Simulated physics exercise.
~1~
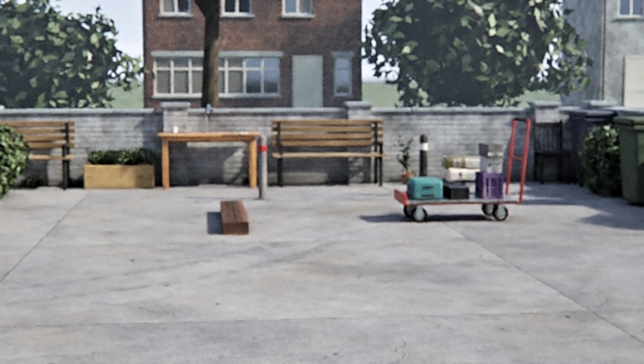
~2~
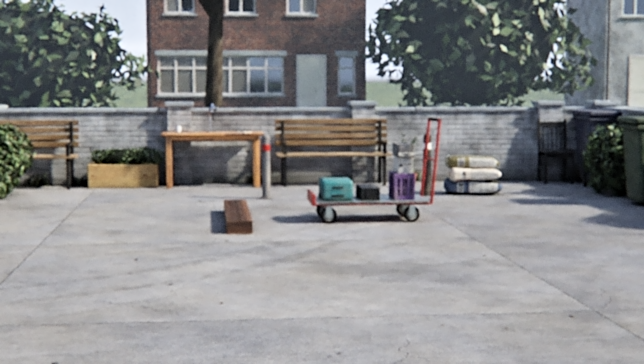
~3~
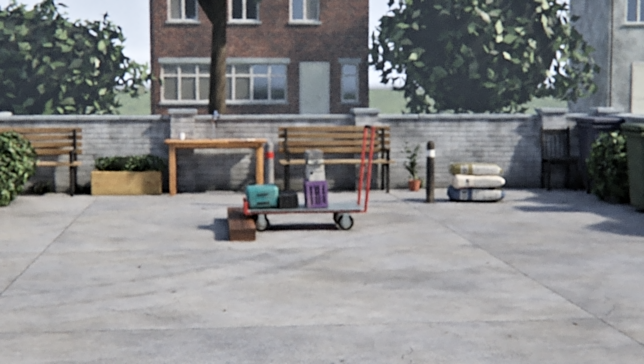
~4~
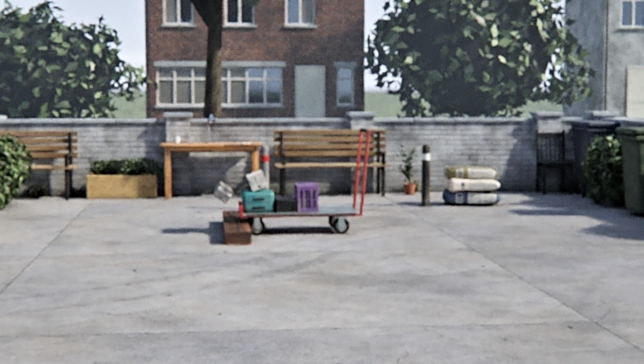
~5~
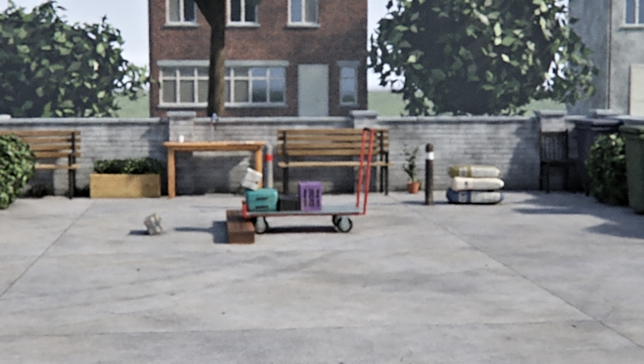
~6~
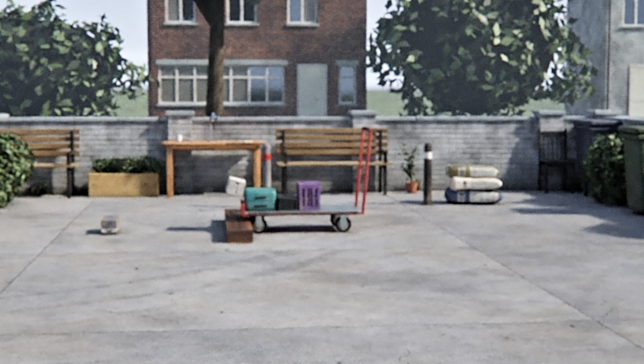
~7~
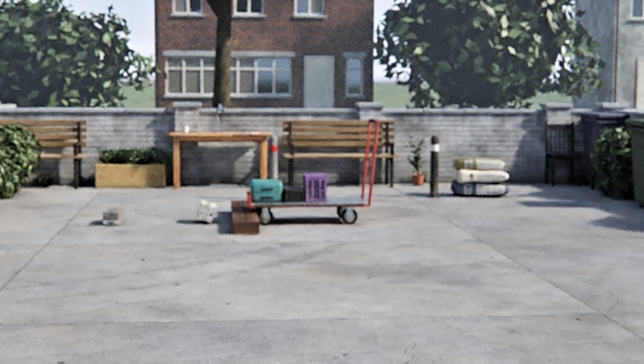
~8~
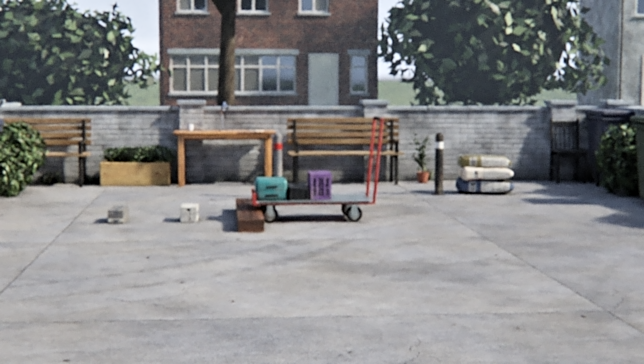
A loaded trolley rolls left, stops at a kerb, and two pale parcels tumble off the front.
